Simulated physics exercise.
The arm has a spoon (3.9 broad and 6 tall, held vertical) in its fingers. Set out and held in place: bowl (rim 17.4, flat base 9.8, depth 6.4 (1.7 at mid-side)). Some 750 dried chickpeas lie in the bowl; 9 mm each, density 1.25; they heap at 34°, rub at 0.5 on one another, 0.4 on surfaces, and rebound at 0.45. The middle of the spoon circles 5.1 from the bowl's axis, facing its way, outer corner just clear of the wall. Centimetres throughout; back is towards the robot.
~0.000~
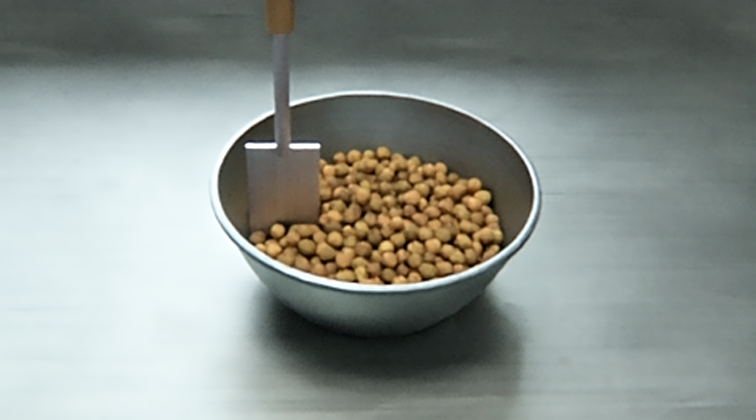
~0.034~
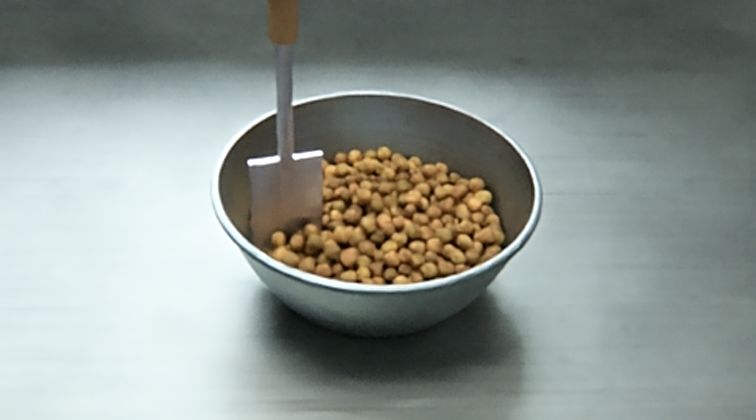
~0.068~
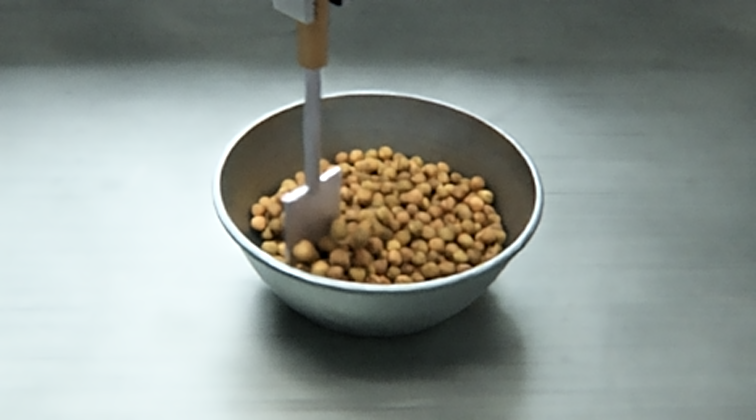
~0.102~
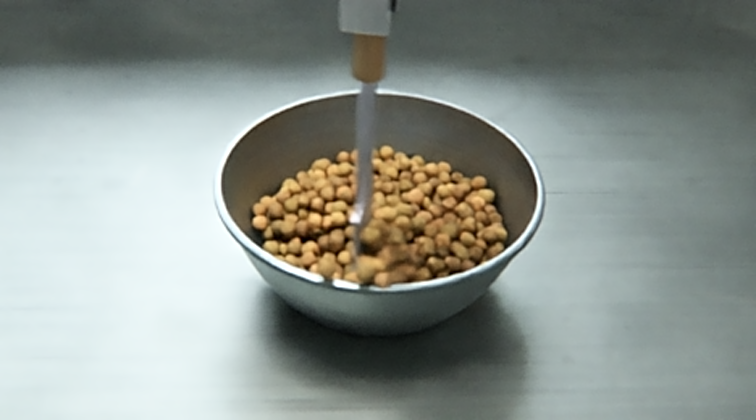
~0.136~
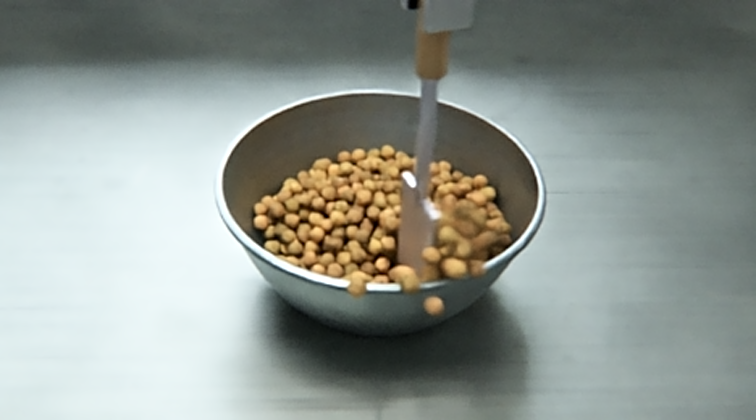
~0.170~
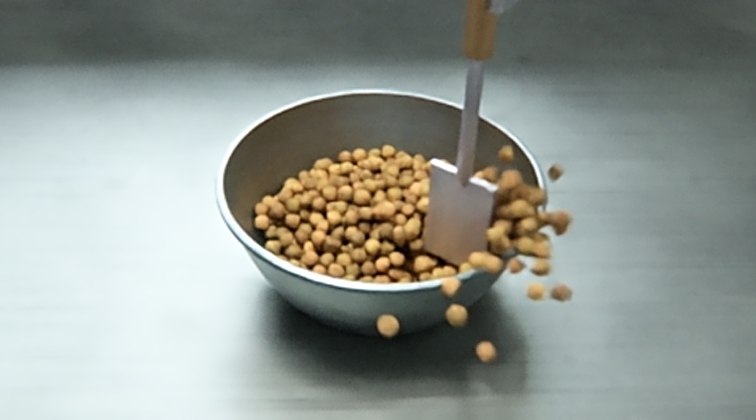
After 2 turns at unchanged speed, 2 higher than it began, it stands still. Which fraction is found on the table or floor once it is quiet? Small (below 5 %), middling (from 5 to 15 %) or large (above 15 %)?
A large share, above 15 %, ends on the table or floor.
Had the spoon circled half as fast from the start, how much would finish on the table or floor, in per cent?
It would be near 5 per cent.
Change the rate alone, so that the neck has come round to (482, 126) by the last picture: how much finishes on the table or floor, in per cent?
About 20 per cent.
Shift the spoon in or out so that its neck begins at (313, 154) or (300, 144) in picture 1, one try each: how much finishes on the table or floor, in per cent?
About 25 and 35 per cent.
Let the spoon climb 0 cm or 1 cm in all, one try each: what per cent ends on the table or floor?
Some 40 and 25 per cent.
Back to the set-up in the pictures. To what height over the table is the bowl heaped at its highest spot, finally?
Roughly 5.0 cm.
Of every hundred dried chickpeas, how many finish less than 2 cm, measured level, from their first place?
Some 60 per cent.
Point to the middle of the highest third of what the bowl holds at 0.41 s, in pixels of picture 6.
Around (324, 231).
By 0.41 s, 5° round, highest piece 11 above the table; 621 in the bowl, 84 on the table or floor, 44 in flight or on the tool.
By 0.65 s, 229° round, highest piece 6 above the table; 596 in the bowl, 153 on the table or floor.
By 0.97 s, 0° round, highest piece 5 above the table; 596 in the bowl, 153 on the table or floor.
By 1.67 s, 0° round, highest piece 5 above the table; 596 in the bowl, 153 on the table or floor.
Final count, 596 in the bowl, 153 on the table or floor. That is 20 % on the table or floor.
